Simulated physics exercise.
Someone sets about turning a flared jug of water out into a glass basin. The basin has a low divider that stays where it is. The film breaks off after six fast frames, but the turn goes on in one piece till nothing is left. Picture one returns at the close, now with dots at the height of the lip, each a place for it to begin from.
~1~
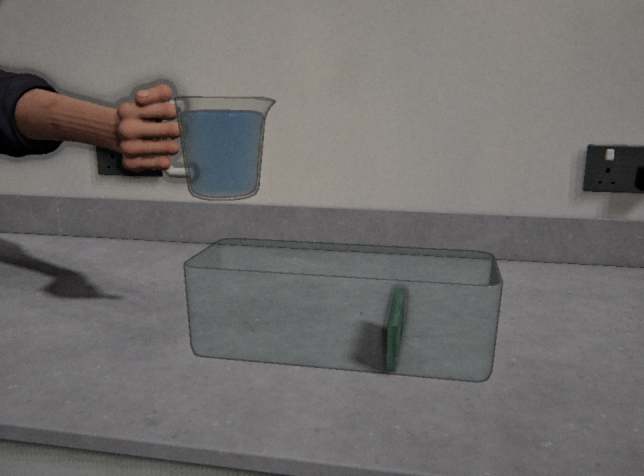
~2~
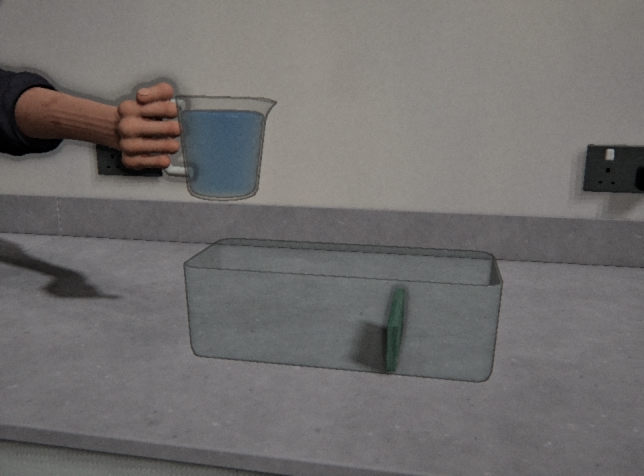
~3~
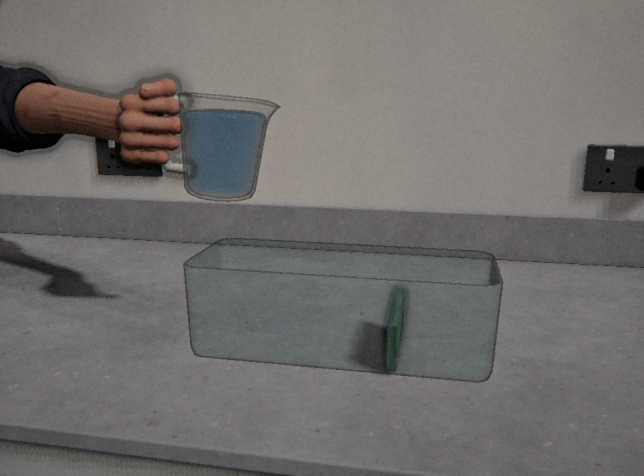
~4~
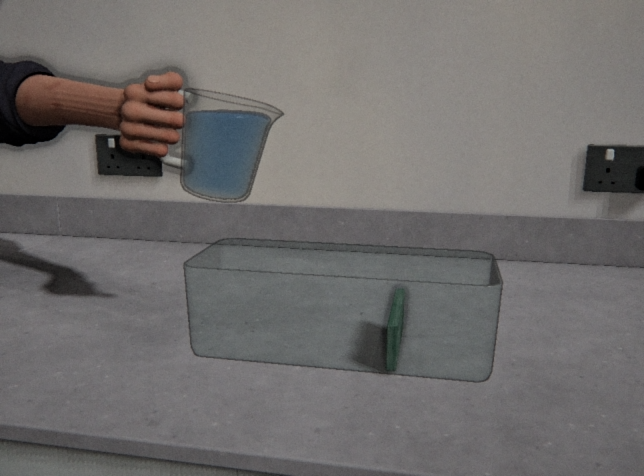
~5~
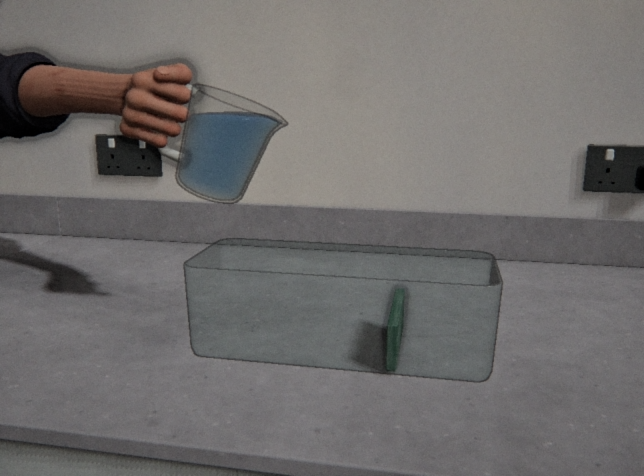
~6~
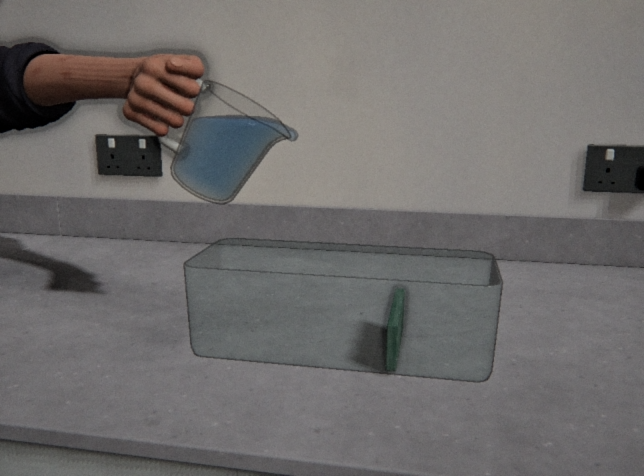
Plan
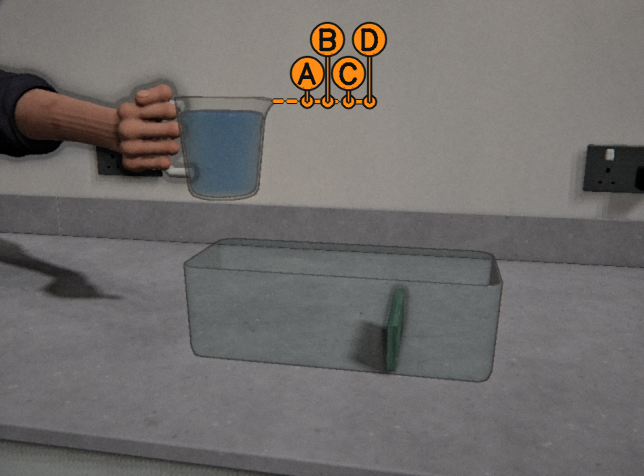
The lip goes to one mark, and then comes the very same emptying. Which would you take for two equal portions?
Go for C.
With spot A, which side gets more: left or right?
More ends on the left.
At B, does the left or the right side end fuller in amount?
More ends on the left.
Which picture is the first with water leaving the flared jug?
In picture 6.
In orange, A at (307, 101); B at (327, 101); C at (348, 101); D at (369, 101).
With A, about 94 % ends left of the wall and 3 % right of it; 3 % is lost outside.
With B, about 82 % ends left of the wall and 15 % right of it.
With C, about 50 % ends left of the wall and 49 % right of it.
With D, about 22 % ends left of the wall and 76 % right of it.
